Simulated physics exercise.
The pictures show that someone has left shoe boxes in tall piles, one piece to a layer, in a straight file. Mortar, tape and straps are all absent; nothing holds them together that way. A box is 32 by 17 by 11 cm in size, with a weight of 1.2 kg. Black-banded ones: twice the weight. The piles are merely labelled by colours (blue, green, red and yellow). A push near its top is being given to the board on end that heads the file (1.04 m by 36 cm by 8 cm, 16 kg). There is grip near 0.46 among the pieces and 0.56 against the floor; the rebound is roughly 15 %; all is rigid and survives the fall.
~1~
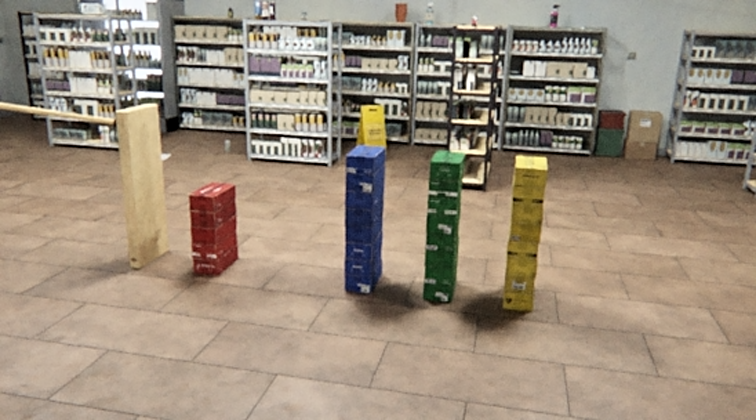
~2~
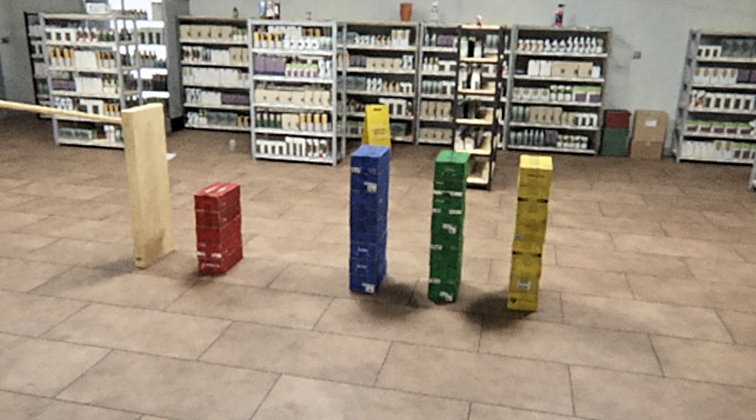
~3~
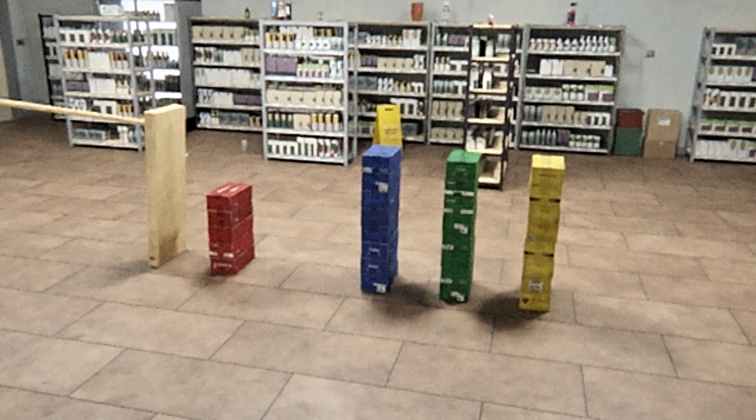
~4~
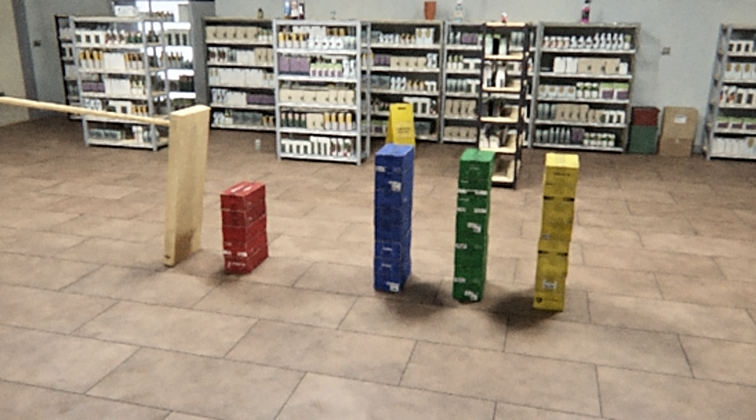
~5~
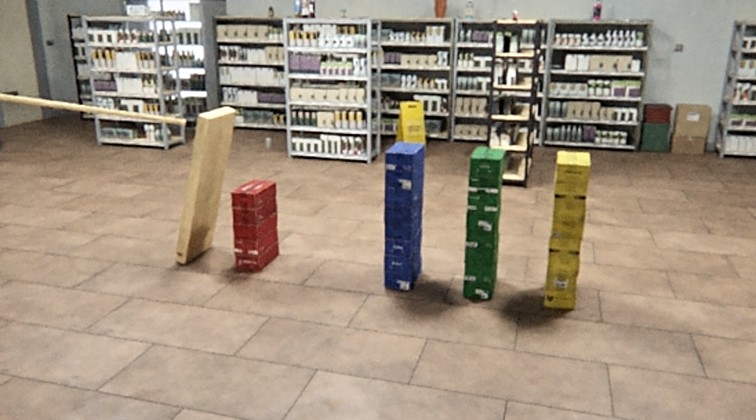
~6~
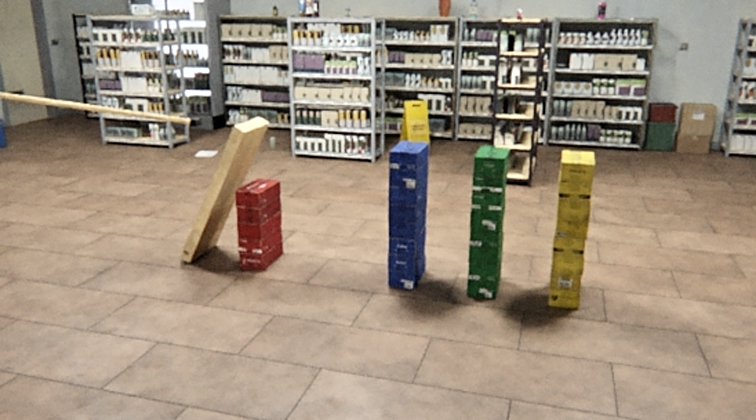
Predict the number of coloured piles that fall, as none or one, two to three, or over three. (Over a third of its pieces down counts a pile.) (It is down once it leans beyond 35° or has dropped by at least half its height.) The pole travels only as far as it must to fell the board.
The number of coloured piles that fall is none or one.
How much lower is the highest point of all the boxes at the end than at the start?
It sits roughly 0 centimetres lower.
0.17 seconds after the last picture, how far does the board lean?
About 40 degrees from upright.
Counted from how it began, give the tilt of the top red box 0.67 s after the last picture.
About 180 degrees.
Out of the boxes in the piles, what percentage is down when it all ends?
I'd put it at roughly 15 per cent of them.
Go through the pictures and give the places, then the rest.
In the first picture (places mark the middle of the side facing us; the camera pans a little), pole end (116, 124) 7 cm short, board 0° from upright; top red box (201, 204); top green box (445, 172); the rest undisturbed.
The second picture shows pole end 4 mm short, board 0° from upright; top blue box (364, 165).
The third picture shows pole end 6 cm in, board 4° from upright; top yellow box (547, 177); the rest undisturbed.
The fourth picture shows pole end 13 cm in, board 8° from upright; top green box (474, 170); the rest undisturbed.
The fifth picture shows pole end (188, 124) 13 cm in, stopped, board 15° from upright; top blue box (399, 162); the rest undisturbed.
The sixth picture shows pole end (192, 123) 13 cm in, stopped, board 27° from upright; top blue box (403, 161); top yellow box (577, 173); the rest undisturbed.
Then, 0.17 s after the last picture, board 41° from upright; none of the 29 boxes down, 5 disturbed; top red box leaning 10°.
Then, 0.33 s after the last picture, board 57° from upright; 1 of the 29 boxes down; top red box leaning 32°, 8 cm lower.
Then, 0.45 s after the last picture, board 73° from upright; 5 of the 29 boxes down; top red box leaning 49°, 29 cm lower.
Then, 0.67 s after the last picture, board 89° from upright; 5 of the 29 boxes down; top red box upside down.
At rest, board 90° from upright; 5 of the 29 boxes down; top red box upside down; top blue box unmoved. Wrecked, red. As the last picture would show them, middles, top red box near (382, 269), top blue box near (410, 155).
